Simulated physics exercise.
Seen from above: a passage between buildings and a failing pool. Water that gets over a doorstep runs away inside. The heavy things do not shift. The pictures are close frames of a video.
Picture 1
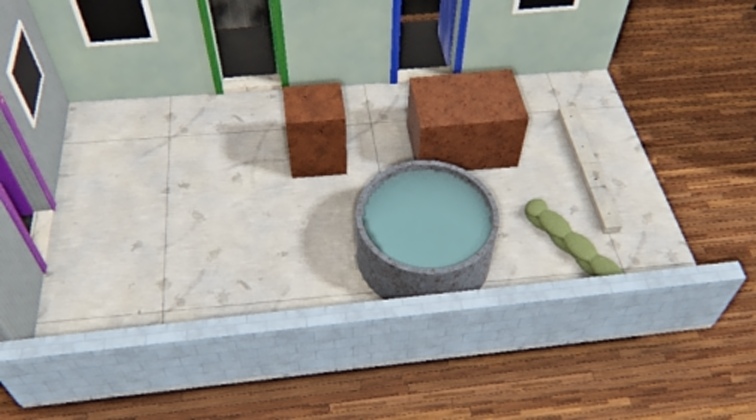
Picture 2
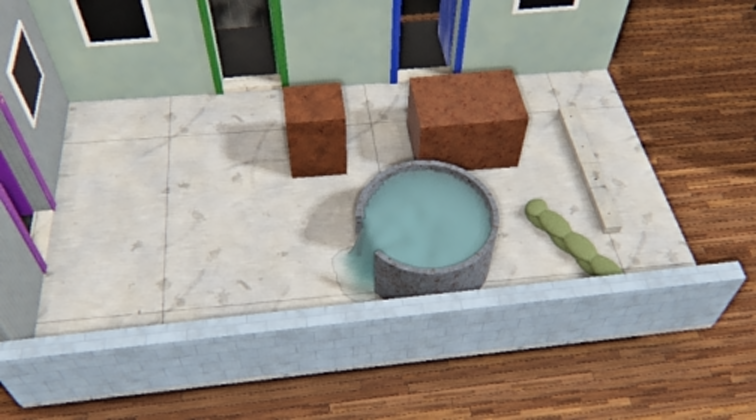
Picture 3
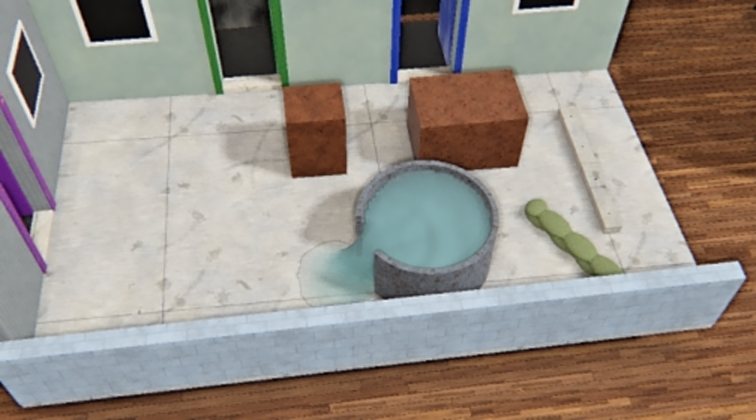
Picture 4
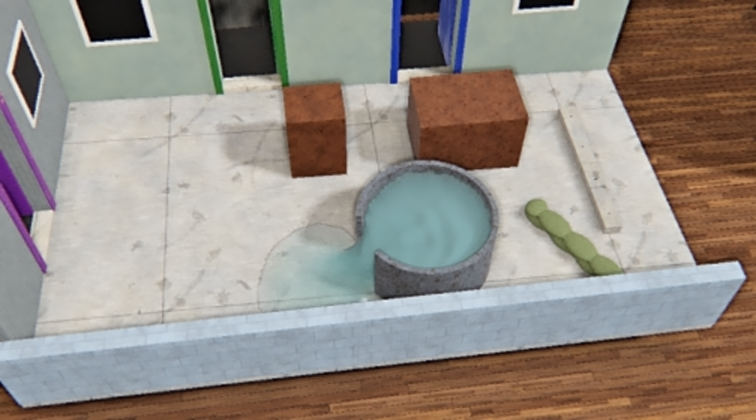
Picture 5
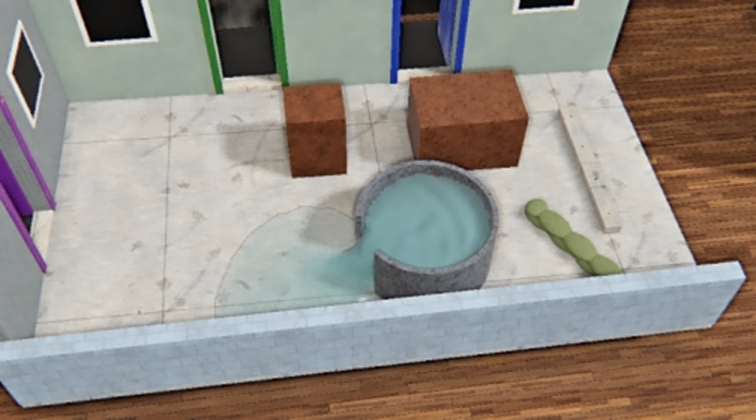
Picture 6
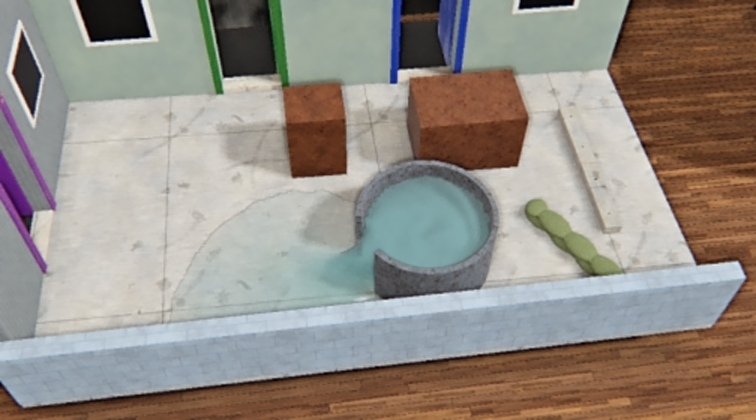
In the video, a round stone pool of still, blue-green water sits in a walled courtyard near two reddish-brown blocks, then a gap opens on its left side and water pours out, spreading leftward across the pale floor.
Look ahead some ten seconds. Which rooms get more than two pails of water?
In the end: The purple door floods; the blue door holds within the limit; the green door holds within the limit.
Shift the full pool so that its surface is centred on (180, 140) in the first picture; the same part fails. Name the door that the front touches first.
That is the purple door.
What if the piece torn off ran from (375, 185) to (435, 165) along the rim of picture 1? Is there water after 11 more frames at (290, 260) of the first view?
Verdict: Clear.
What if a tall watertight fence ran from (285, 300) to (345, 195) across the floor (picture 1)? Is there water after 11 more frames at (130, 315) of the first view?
There: Flooded.
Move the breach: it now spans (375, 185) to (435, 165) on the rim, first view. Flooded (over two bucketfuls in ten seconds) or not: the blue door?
The blue door goes over.
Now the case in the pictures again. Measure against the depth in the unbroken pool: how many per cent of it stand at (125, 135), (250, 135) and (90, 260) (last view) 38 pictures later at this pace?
In that order: 14, 8 and 8 per cent.
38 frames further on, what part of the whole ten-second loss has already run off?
Close to 30 %.
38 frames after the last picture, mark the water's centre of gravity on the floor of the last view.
At about (265, 217).
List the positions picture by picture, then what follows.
In the first picture, still water in the round pool at (427, 218).
In the second picture, the front is at (345, 254), out from the gap at (367, 261).
In the third picture, water pours out at (367, 263) and has run to (307, 292).
In the fourth picture, the front is at (265, 304), out from the gap at (367, 263).
In the fifth picture, the front is at (222, 312), out from the gap at (367, 263).
In the sixth picture, the front is at a hidden place, out from the gap at (367, 263).
A moment on, water covers 30 % of the floor; the purple door not reached, the blue door not reached, the green door not reached.
Next, water covers 40 % of the floor; the purple door under two buckets in, the blue door not reached, the green door not reached.
Then, water covers 40 % of the floor; the purple door over two buckets in, the blue door not reached, the green door wet at the sill, nothing in.
Later, water covers 60 % of the floor; the purple door far over two buckets in, the blue door wet at the sill, nothing in, the green door wet at the sill, nothing in.
In the end, water covers 75 % of the floor; the purple door far over two buckets in, the blue door wet at the sill, nothing in, the green door wet at the sill, nothing in.
